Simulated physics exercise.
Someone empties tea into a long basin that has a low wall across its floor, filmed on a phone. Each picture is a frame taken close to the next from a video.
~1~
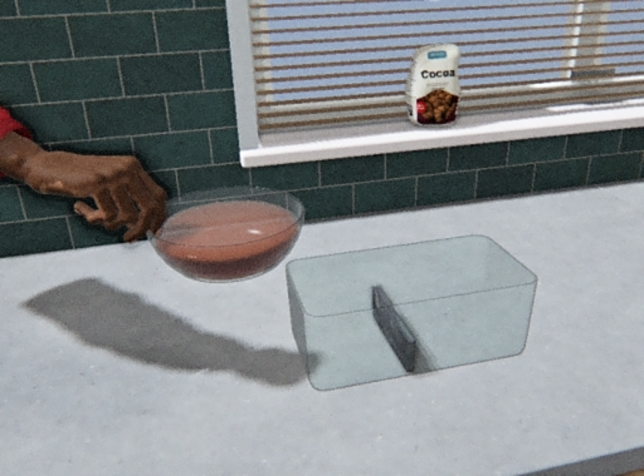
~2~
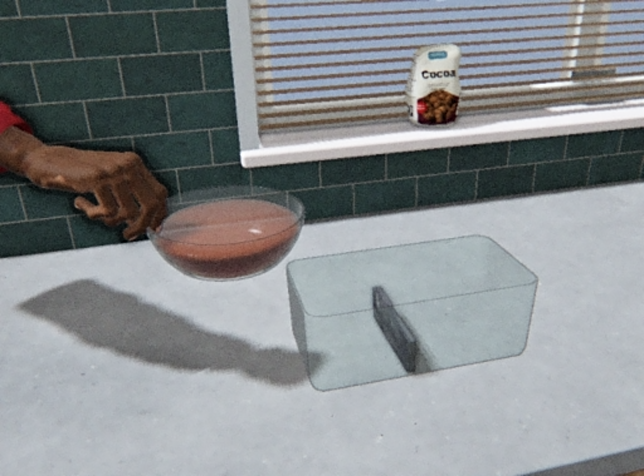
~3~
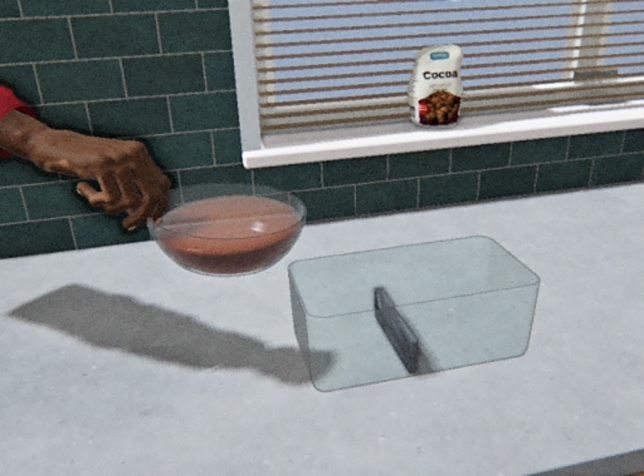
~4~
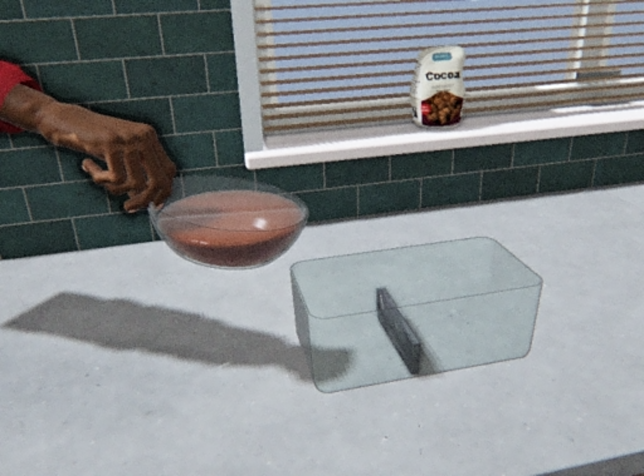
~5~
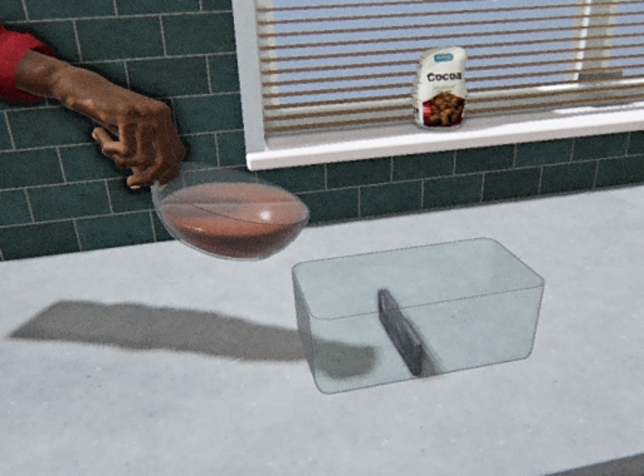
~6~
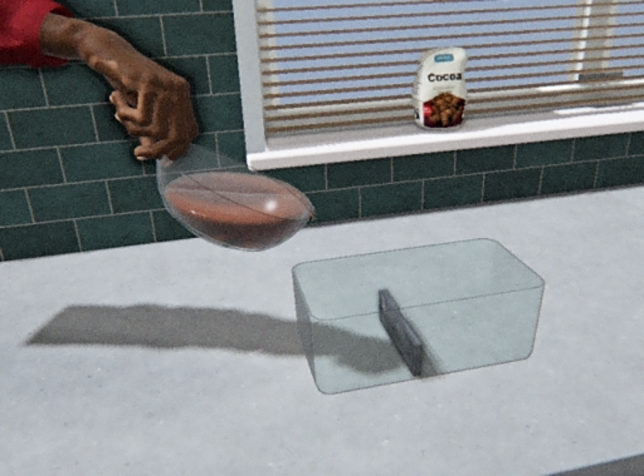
On a pale counter beneath a window with blinds, a hand held a clear bowl of reddish-brown tea almost level, then gradually tilted it rightward toward a long glass basin with a low dark divider.
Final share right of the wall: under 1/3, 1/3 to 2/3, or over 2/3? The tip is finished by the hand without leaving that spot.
The right side of the wall holds a middle share, one third to two thirds.
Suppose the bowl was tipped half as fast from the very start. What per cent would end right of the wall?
I'd say close to 35 %.
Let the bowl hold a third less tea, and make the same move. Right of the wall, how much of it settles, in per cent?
It comes to around 40 percent.
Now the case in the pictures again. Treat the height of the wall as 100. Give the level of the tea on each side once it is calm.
Levels: Left around 40 per cent, right around 40 per cent.
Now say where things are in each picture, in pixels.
In the first frame, it leans 0°; its right rim is at (302, 206); the tea meets the walls at (152, 233) and (297, 216); the long basin's rim runs from (295, 289) to (511, 257); the wall's top is at (393, 313).
In the second frame, it leans 1°; its right rim is at (302, 206); the tea meets the walls at (153, 232) and (298, 215).
In the third frame, it leans 5°; its right rim is at (304, 207); the tea meets the walls at (154, 227) and (300, 212).
In the fourth frame, it leans 12°; its right rim is at (306, 208); the tea meets the walls at (156, 218) and (302, 208).
In the fifth frame, it leans 20°; its right rim is at (307, 209); the tea meets the walls at (159, 205) and (305, 204); 1 per cent is over the edge.
In the sixth frame, it leans 30°; its right rim is at (307, 210); the tea meets the walls at (164, 189) and (298, 199); 5 per cent is over the edge.
A moment on, the bowl is tipped on its side and 24 per cent is still to pour, 13 is left of the wall and 0 right of it.
Next, the bowl is tipped on its side and 0 per cent is still to pour, 28 is left of the wall and 63 right of it.
Then the bowl is tipped on its side and 0 per cent is still to pour, 35 is left of the wall and 43 right of it.
Later the bowl is tipped on its side and 0 per cent is still to pour, 40 is left of the wall and 56 right of it.
Finally, 40 per cent lies left of the wall, 56 right of it and 4 outside.
